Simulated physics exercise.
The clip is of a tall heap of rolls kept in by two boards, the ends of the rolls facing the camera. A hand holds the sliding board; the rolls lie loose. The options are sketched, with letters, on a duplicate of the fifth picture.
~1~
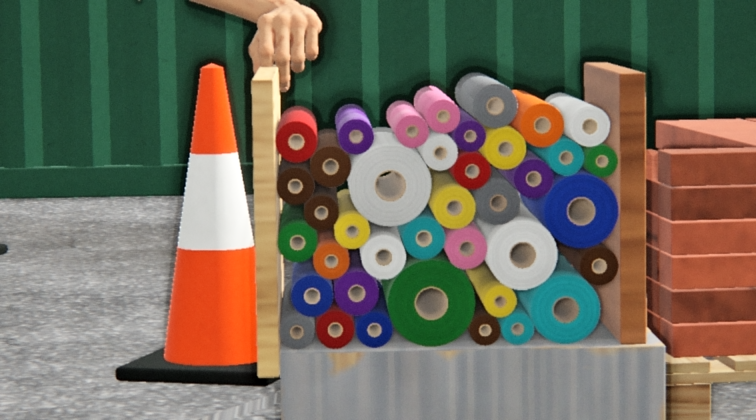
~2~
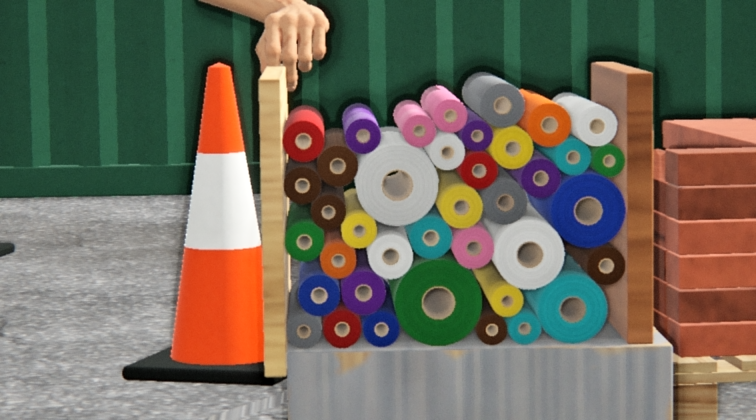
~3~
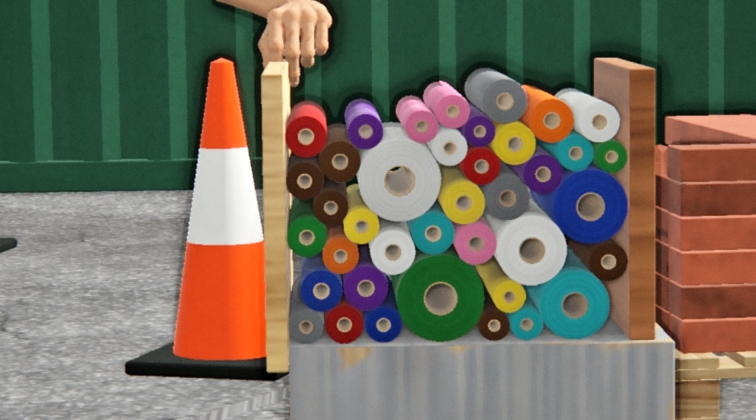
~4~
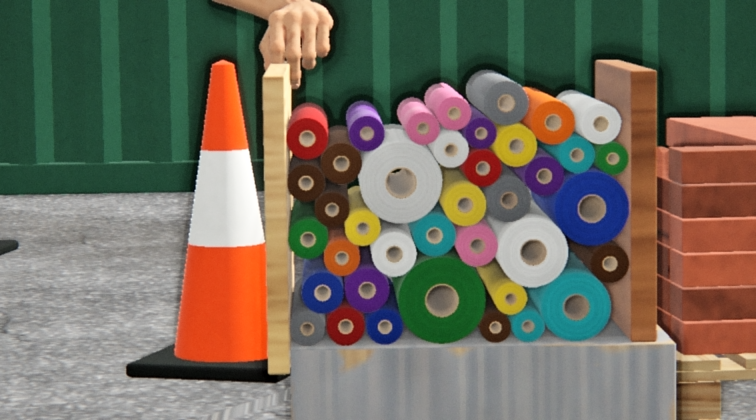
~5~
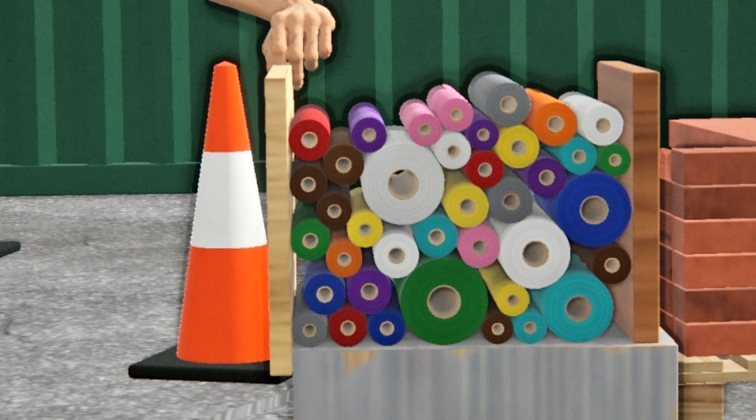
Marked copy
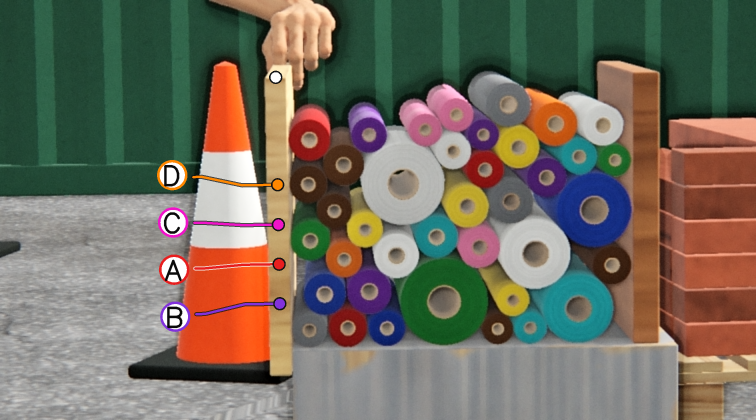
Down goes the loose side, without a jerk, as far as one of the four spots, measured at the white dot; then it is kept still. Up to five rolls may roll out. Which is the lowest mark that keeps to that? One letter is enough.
Stop at A.
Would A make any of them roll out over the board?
At A: Yes.
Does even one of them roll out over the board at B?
Yes, at B.
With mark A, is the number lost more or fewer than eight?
Fewer than eight.
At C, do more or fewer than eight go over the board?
It loses fewer than eight.
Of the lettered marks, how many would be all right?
The number is three.
On the marked copy, A at (279, 265); B at (280, 304); C at (279, 224); D at (278, 185); the white dot at (276, 77).
With A. Early on, top of the board (288, 159).
Further on, top of the board (290, 252).
At the end, top of the board (290, 262), two out over the board.
As for the rest, B more than five out over the board; C one out over the board; D none out over the board.
